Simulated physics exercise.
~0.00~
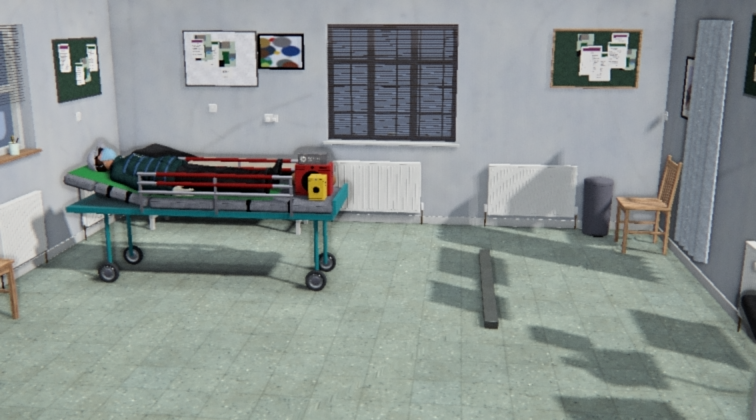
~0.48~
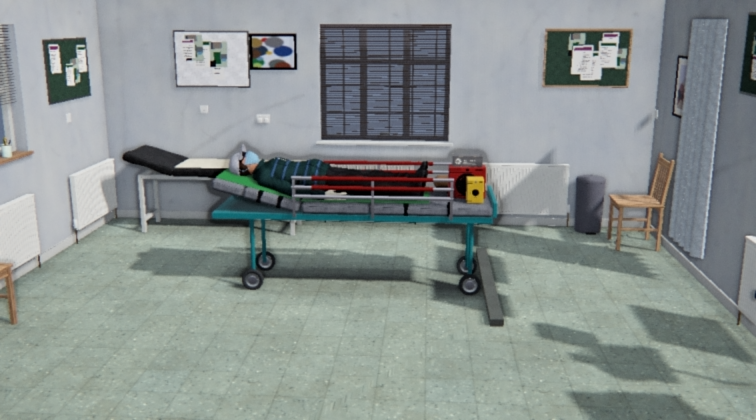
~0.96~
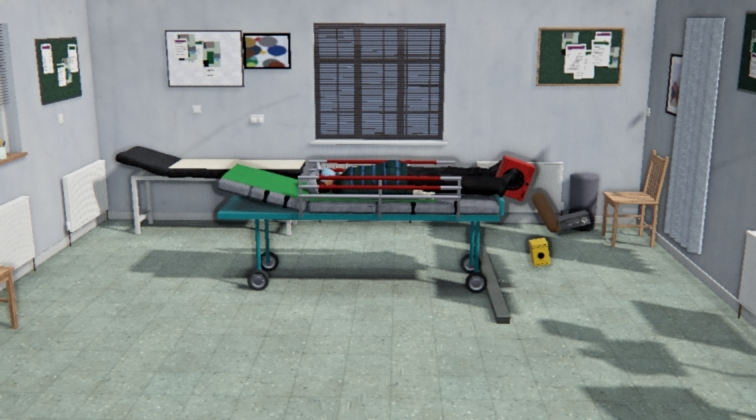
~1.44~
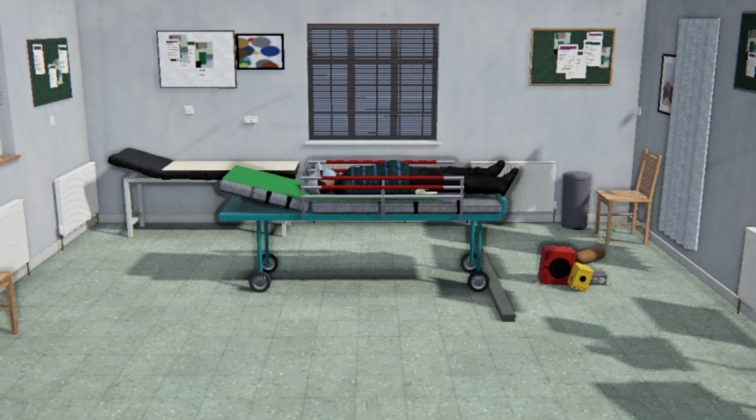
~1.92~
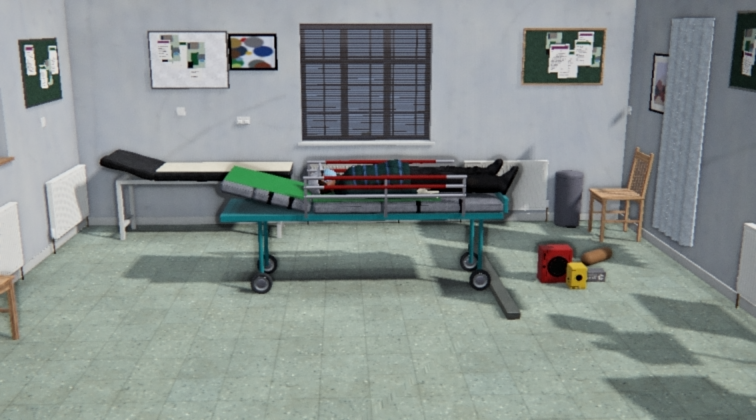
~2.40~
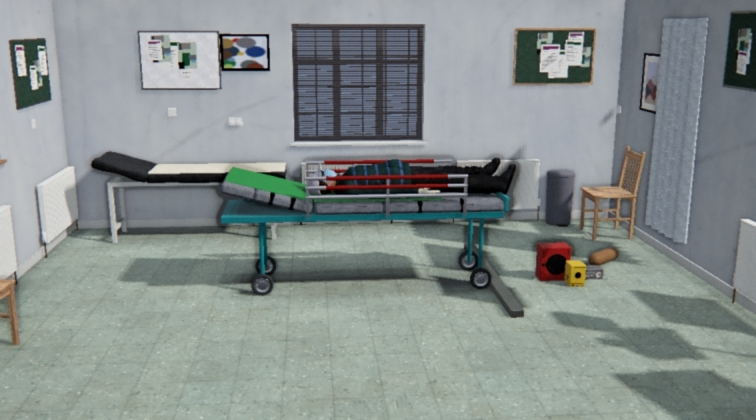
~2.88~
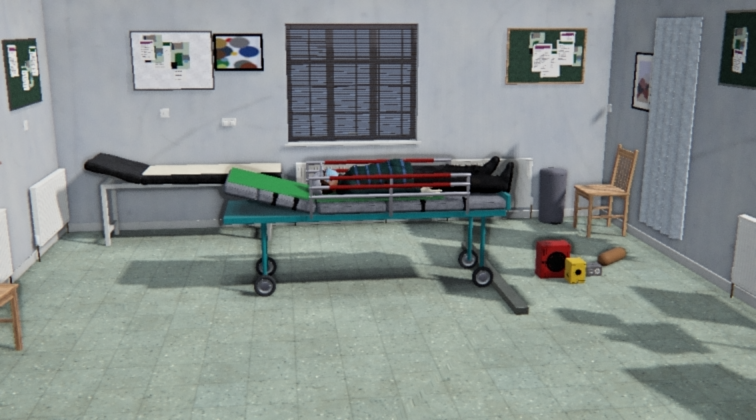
A teal-framed ward trolley carrying a limp person on their back, with a red monitor and a yellow pump by the feet, rolls feet first to the right across a pale green tiled room, seen from the side. It stops dead at a dark sill on the floor and stays flat. The person slides on towards the foot end, away from the raised green headrest. The monitor, pump, a brown bottle and a small grey box tumble off the end. They settle on the floor at right, while the person remains lying on the trolley between the rails.
